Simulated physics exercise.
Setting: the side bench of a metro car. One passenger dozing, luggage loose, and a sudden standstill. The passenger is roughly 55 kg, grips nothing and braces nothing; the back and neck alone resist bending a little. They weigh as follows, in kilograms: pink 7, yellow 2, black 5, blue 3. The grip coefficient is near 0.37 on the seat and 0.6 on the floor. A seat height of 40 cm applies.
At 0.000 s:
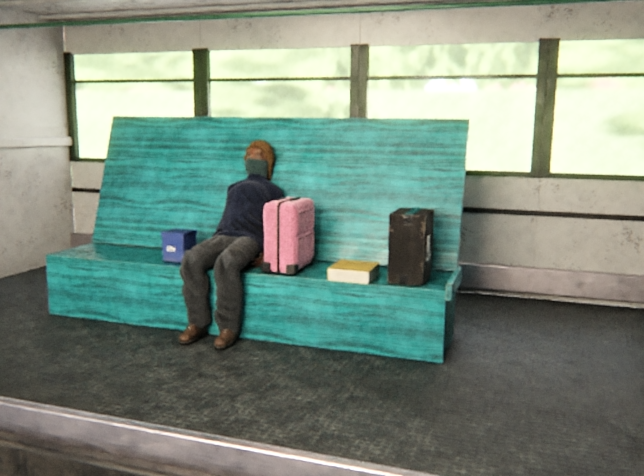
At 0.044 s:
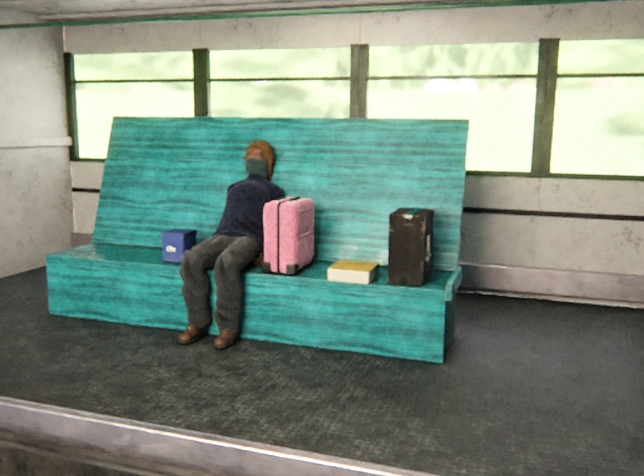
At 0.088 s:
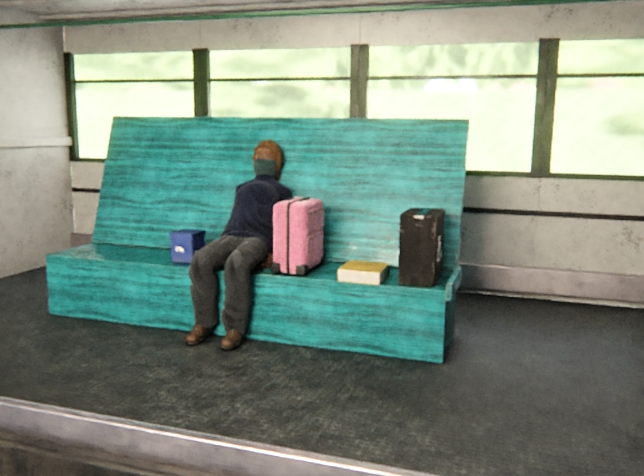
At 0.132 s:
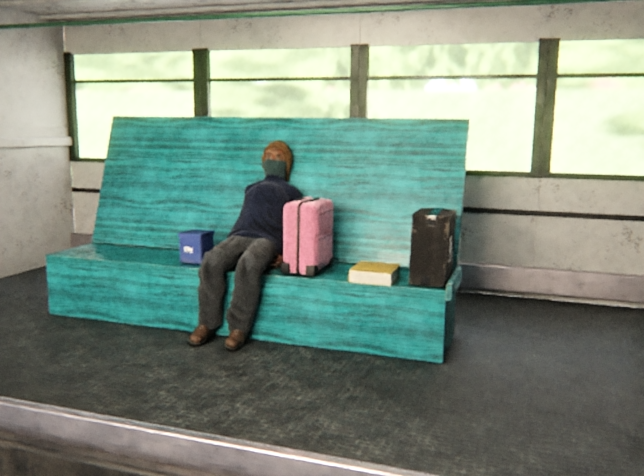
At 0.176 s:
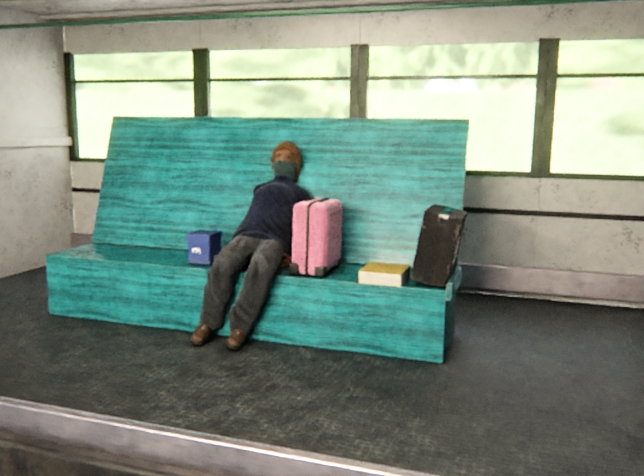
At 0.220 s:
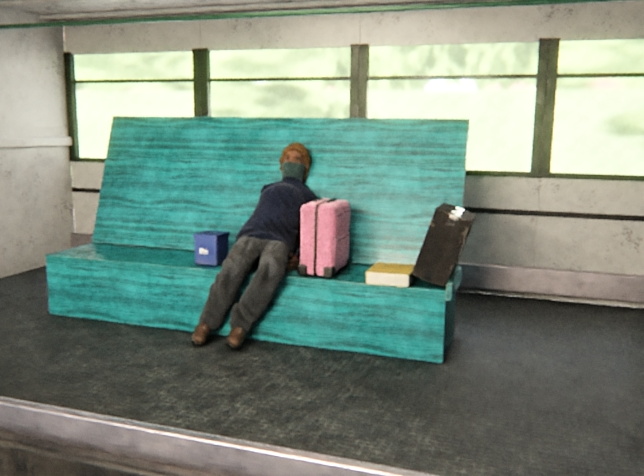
A slumped passenger and loose luggage occupy a long teal bench in a metro car, seen from the front and slightly above. A blue container sits left of the dark-clothed figure, with a pink suitcase, a yellow-topped box and a black case to the right. After a still start, everything on the seat slides right, the passenger leaning with legs trailing, and the black case tilts rightward at the bench's end.
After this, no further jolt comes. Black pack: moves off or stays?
Moves off.
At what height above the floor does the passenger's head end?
I'd guess some 50 cm off the floor.
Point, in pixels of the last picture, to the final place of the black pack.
I'd put it somewhere close to (532, 344).
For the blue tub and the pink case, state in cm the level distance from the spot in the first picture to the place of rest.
Distances - blue tub 35, pink case 50.
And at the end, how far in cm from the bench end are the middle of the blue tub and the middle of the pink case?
Blue tub, 130 centimetres short; pink case, 50 centimetres short.
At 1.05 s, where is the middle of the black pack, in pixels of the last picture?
(532, 344).
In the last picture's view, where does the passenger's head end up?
It comes to rest near pixel (385, 253).
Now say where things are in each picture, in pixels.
Black pack (411, 245), blue tub (180, 246), in the first frame.
Black pack (411, 245), blue tub (180, 246), in the second frame.
Black pack (422, 246), blue tub (188, 246), in the third frame.
Black pack (433, 246), blue tub (197, 247), in the fourth frame.
Black pack (439, 245), blue tub (205, 247), in the fifth frame.
Black pack (444, 244), blue tub (212, 248). Everything loose set off at about 1.7 m/s, in the sixth frame.
After 0.40 s the black pack is 4 cm past the bench end, tilted 55°, near (460, 248) in the last picture's view.
After 0.65 s the black pack is 18 cm past the bench end, tilted 160°, near (484, 286) in the last picture's view.
After 1.05 s the black pack is 45 cm past the bench end, tilted 90°, near (532, 344) in the last picture's view.
At rest, 1.5 s, pink case stays on; yellow folder stays on; black pack drops off; blue tub stays on; passenger's hips keep to the seat.
